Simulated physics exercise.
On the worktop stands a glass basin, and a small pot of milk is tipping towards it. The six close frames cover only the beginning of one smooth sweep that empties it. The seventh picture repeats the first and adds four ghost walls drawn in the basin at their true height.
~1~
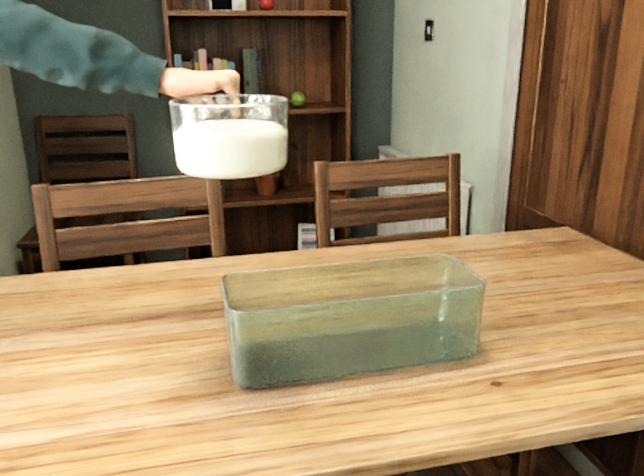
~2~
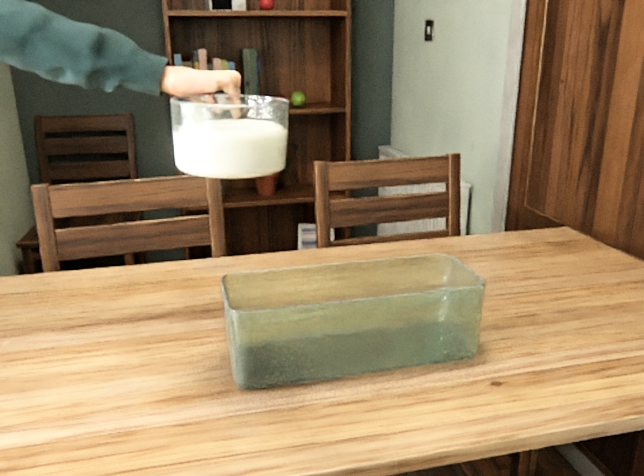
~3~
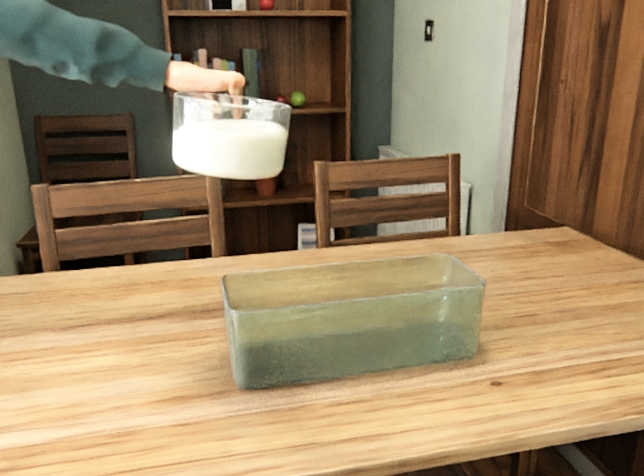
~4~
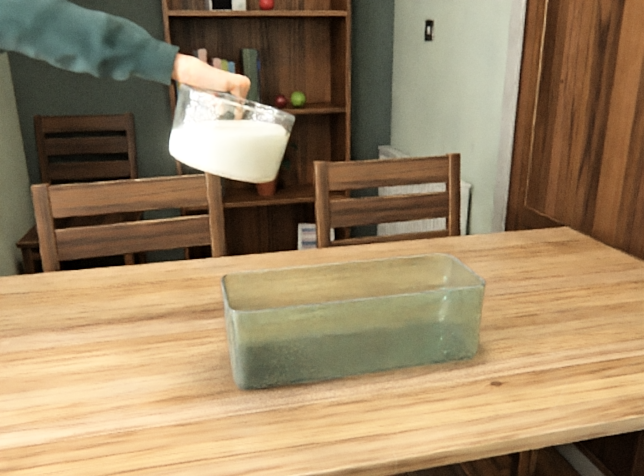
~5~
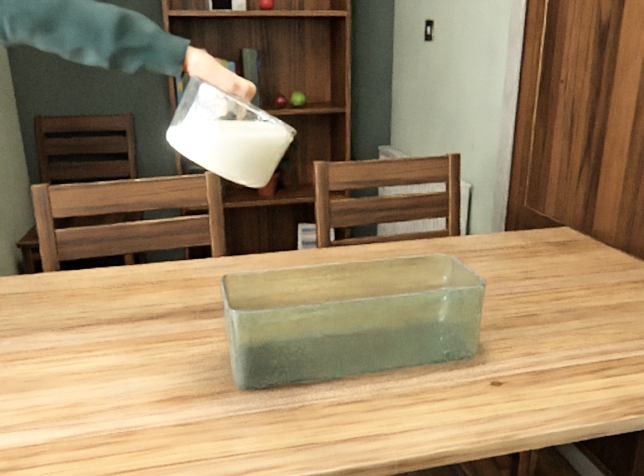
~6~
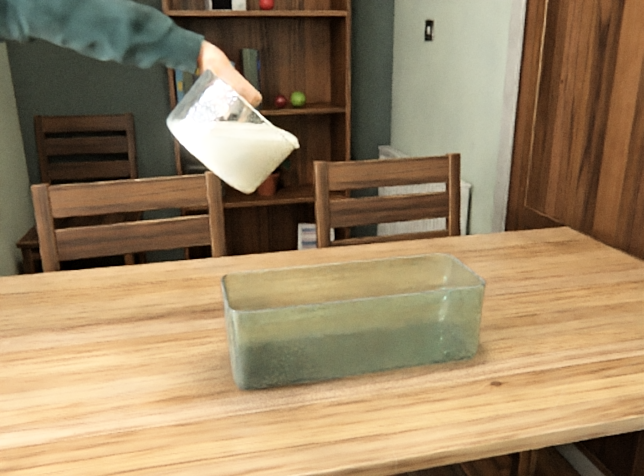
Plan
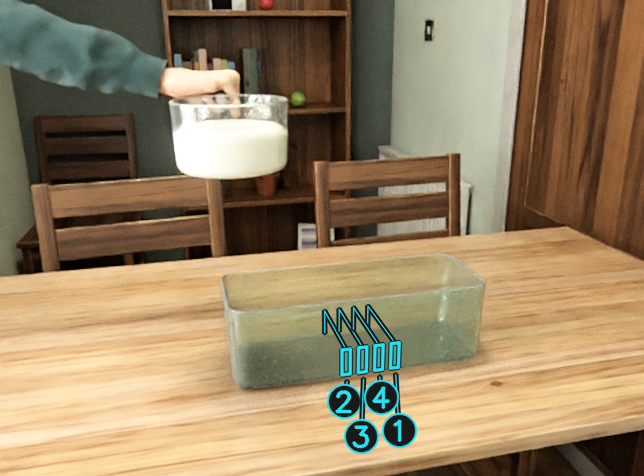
A hand above a glass basin steadily tilts a clear pot of milk rightward.
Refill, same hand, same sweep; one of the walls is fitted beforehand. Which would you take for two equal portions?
The best slot is 2.
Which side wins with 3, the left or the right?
The left side.
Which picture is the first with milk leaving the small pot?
Picture 6.
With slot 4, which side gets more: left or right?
The left one.
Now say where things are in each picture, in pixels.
Upright, lip at (284, 98); basin from (235, 387) to (475, 354); nothing has left yet, in the first frame.
Tipped about 2°, lip at (285, 100); nothing has left yet, in the second frame.
Tipped about 8°, lip at (288, 106); nothing has left yet, in the third frame.
Tipped about 18°, lip at (292, 116); nothing has left yet, in the fourth frame.
Tipped about 30°, lip at (294, 129); nothing has left yet, in the fifth frame.
Tipped about 44°, lip at (292, 144); milk is over the lip, down to (292, 144), in the sixth frame.
On the marked copy, 1 at (395, 374); 2 at (347, 380); 3 at (363, 378); 4 at (379, 376).
With 1, about 77 % ends left of the wall and 17 % right of it; 5 % is lost outside.
With 2, about 47 % ends left of the wall and 51 % right of it.
With 3, about 70 % ends left of the wall and 24 % right of it; 6 % is lost outside.
With 4, about 86 % ends left of the wall and 9 % right of it; 5 % is lost outside.
